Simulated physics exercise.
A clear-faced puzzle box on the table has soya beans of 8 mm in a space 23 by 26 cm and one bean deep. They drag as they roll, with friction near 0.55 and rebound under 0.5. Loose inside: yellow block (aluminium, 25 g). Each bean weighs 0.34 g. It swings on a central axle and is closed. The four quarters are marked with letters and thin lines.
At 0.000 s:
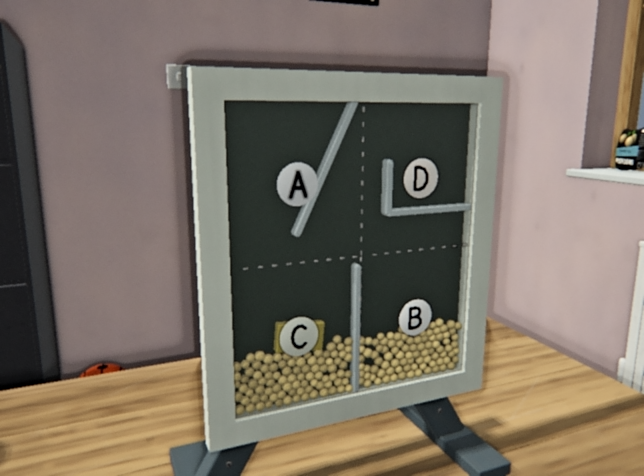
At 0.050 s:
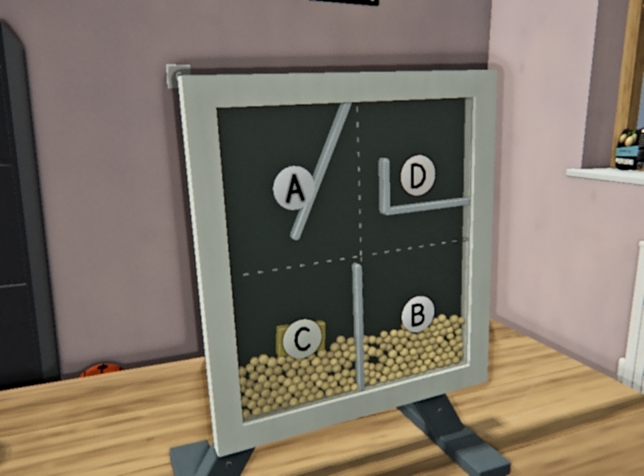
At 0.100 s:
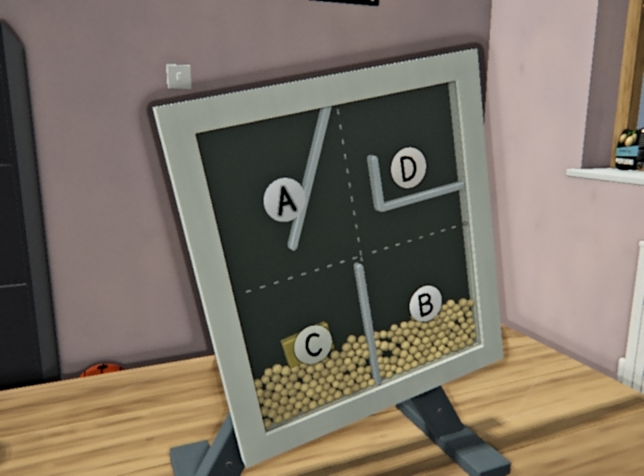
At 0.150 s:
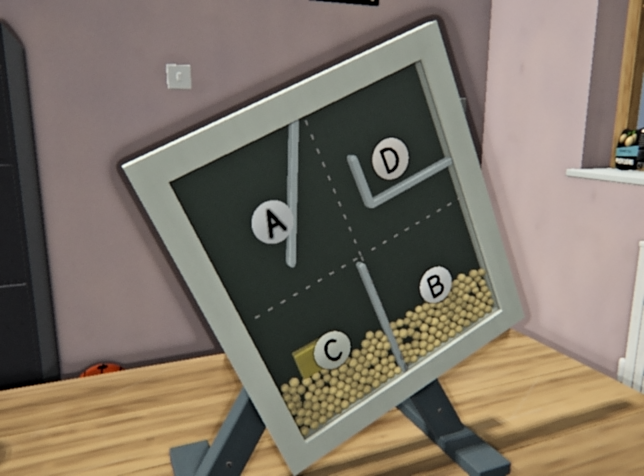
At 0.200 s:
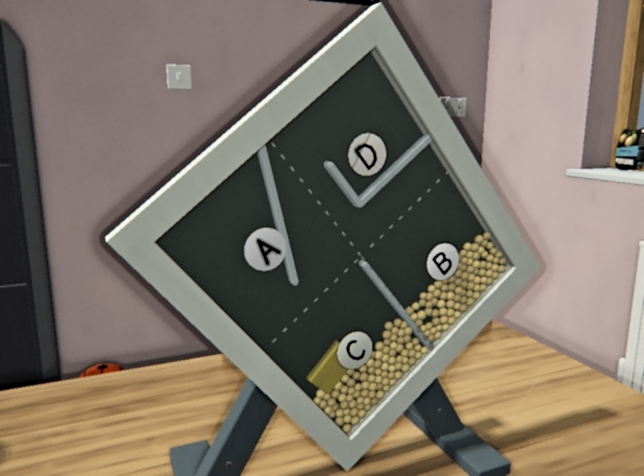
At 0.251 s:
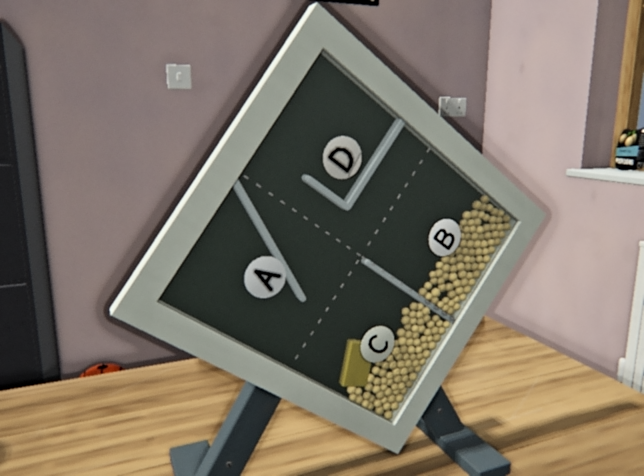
A clear-fronted square box of pale beans on a table turned steadily anticlockwise, well past a quarter of the way over, while the beans shifted rightward and the yellow block among them tilted.
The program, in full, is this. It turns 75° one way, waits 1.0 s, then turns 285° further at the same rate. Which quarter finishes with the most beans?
B.
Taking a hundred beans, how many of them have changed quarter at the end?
About 35 %.
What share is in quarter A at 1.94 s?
The share there is near 30 %.
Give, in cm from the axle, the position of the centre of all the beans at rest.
About 4 cm right and 5 cm below.
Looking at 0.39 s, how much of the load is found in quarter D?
The share there is close to 0 per cent.
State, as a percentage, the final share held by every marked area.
Tally: Quarter A = 0; quarter B = 50; quarter C = 20; quarter D = 30.
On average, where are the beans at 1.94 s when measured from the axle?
About 1 cm right and 5 cm below.
After 0.39 s, it stands 75° anticlockwise; the beans' middle is 10 cm right of and 3 cm below the centre; B 50 %, C 50 %.
After 1.94 s, it has come round 218° anticlockwise; the beans' middle is 1 cm right of and 5 cm below the centre; A 30 %, B 20 %, C 5 %, D 50 %.
After 2.48 s, it has come round 360° anticlockwise; the beans' middle is 4 cm right of and 3 cm below the centre; A 10 %, B 50 %, C 15 %, D 30 %.
All still by 3.5 s, it has come round 360° anticlockwise; A 0 %, B 50 %, C 20 %, D 30 %.
